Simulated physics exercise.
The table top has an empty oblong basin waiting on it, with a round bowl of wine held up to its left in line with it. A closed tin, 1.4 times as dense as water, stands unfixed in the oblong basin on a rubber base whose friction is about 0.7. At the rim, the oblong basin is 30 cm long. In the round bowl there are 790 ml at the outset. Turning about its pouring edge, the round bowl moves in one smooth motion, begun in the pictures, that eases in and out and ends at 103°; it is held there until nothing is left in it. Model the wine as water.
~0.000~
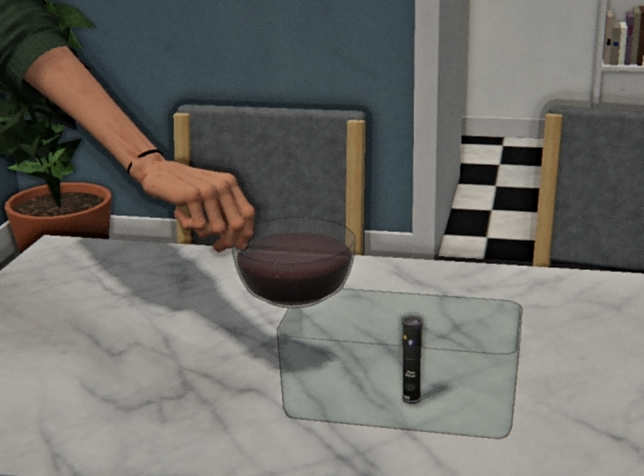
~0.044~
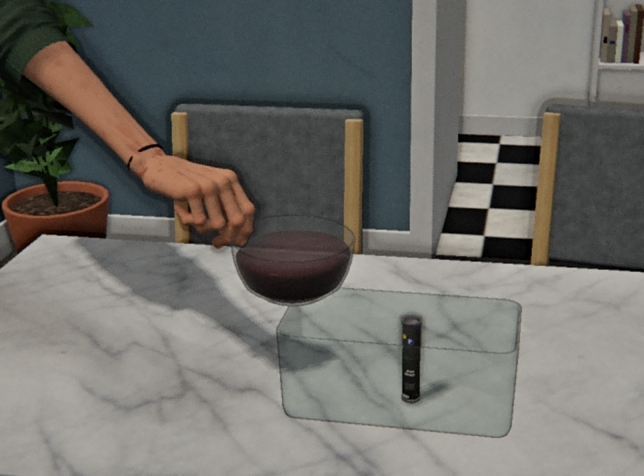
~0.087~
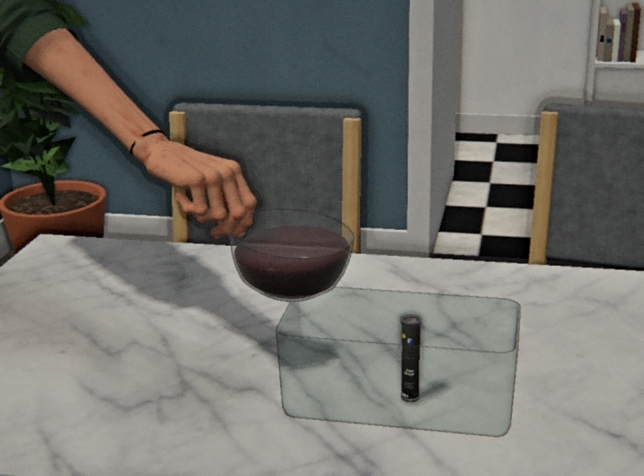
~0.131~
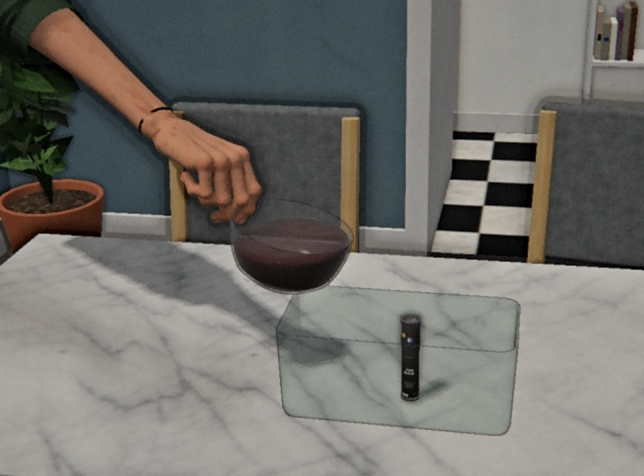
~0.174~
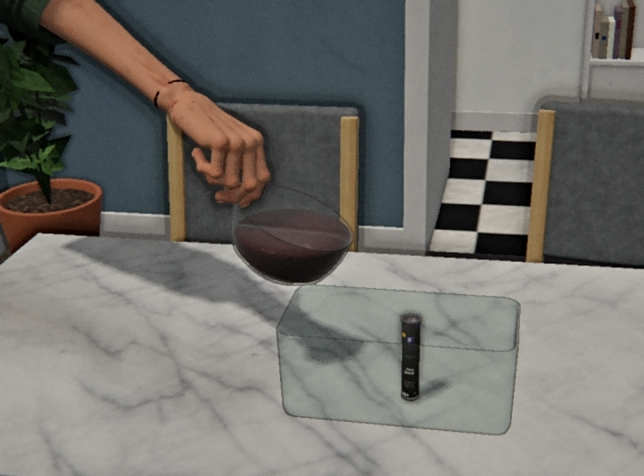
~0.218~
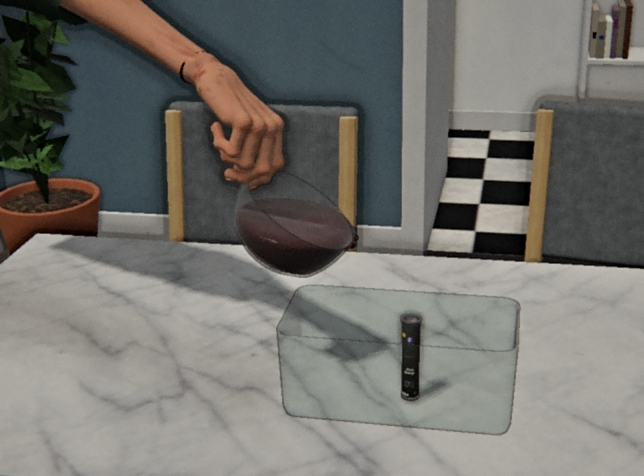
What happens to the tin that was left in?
It is going to cope.
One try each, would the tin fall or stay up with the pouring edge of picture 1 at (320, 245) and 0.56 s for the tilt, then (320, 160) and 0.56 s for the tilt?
First it tips over; then it tips over.
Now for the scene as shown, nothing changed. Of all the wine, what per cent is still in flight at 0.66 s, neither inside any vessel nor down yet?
10 per cent, roughly.
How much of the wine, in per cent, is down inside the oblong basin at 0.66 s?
90 per cent or thereabouts.
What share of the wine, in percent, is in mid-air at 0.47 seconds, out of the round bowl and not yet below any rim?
Around 56 in a hundred.
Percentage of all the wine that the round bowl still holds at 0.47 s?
I'd estimate some 34 % remains.
By 0.47 s the tilt is 97° and 34 per cent is still to pour; the tin stands where it began.
By 0.66 s the tilt is 103° and 1 per cent is still to pour; the tin stands where it began.
By 0.85 s the tilt is 103° and 0 per cent is still to pour; the tin stands where it began.
By 1.06 s the tilt is 103° and 0 per cent is still to pour; the tin stands where it began.
At rest the tin stands where it began.
